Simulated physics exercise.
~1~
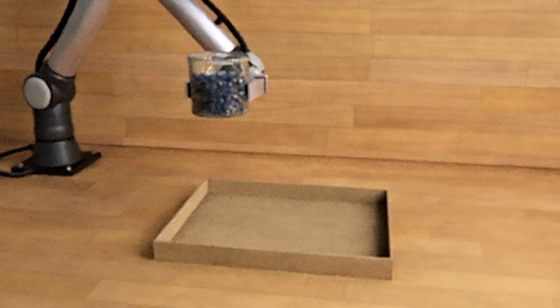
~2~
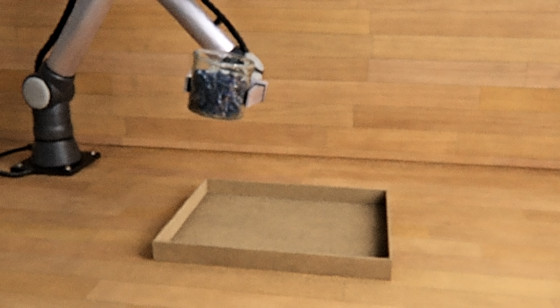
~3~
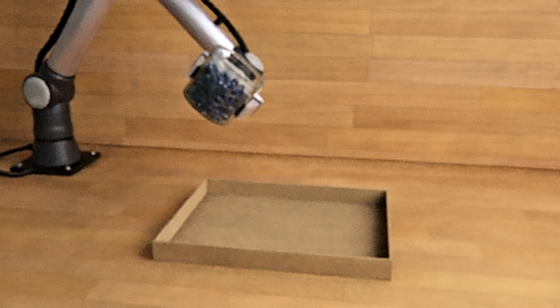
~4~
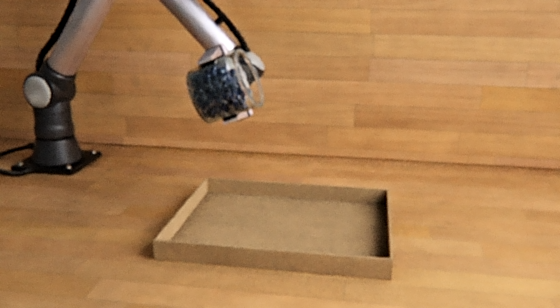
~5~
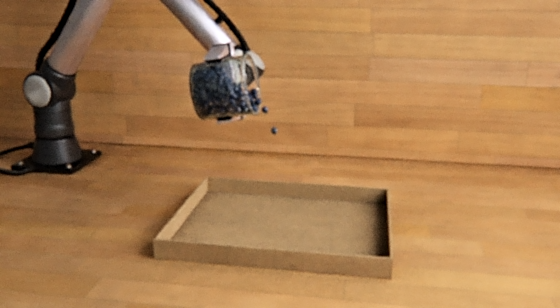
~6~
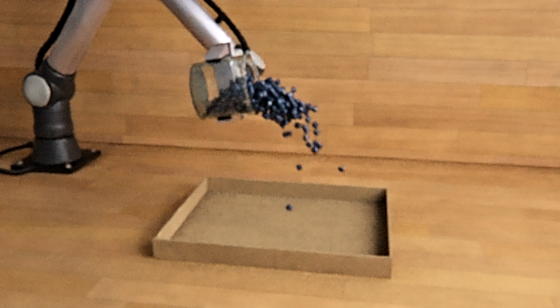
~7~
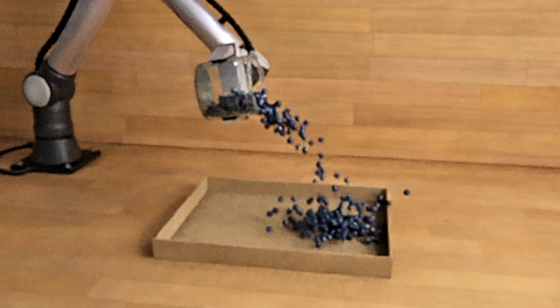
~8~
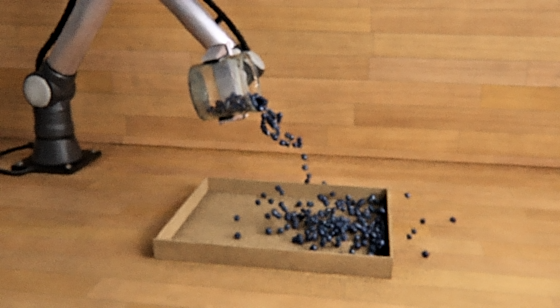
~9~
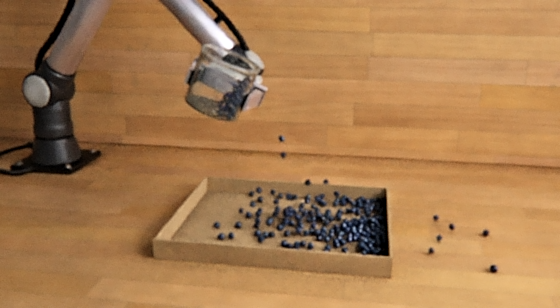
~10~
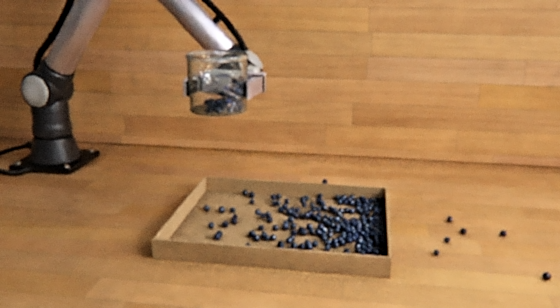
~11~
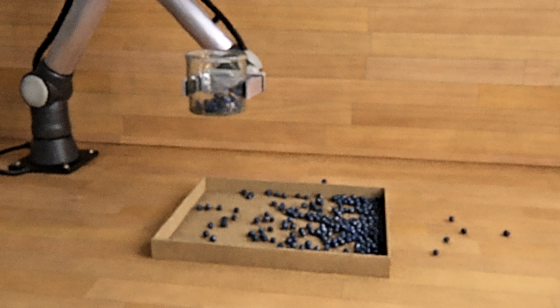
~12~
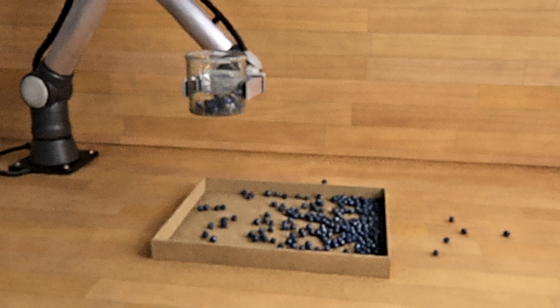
The footage shows a robot arm tilting a clear cup of dark blue beads above a shallow brown tray until they pour out, a few scattering onto the wooden table at right. The arm then turns the cup upright, with most beads in the tray and some still inside.
